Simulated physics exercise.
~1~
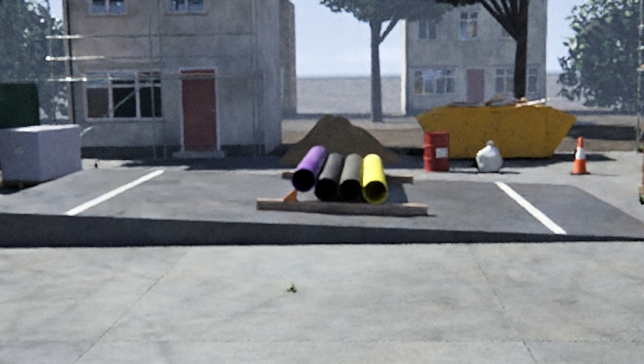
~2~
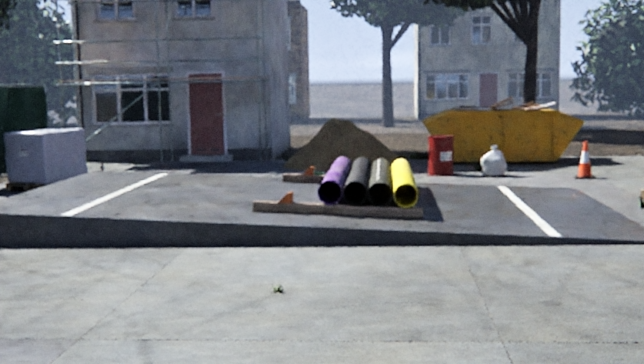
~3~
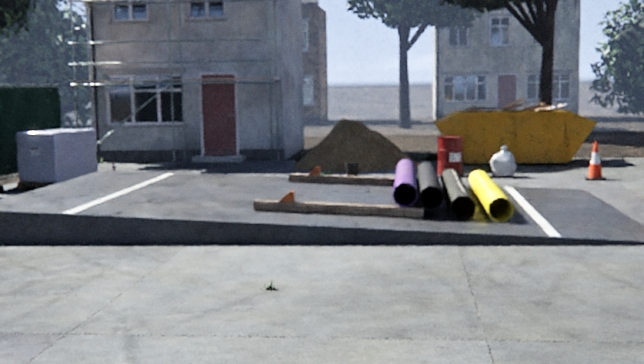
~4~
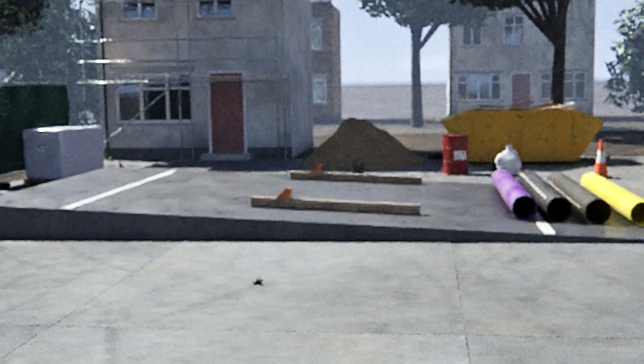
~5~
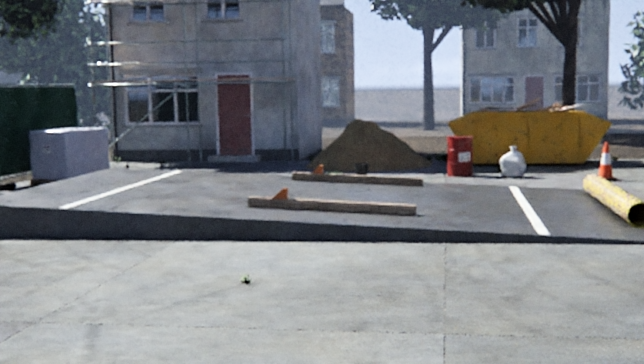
Four pipes, including a purple and a yellow, roll right off timbers past a white line.
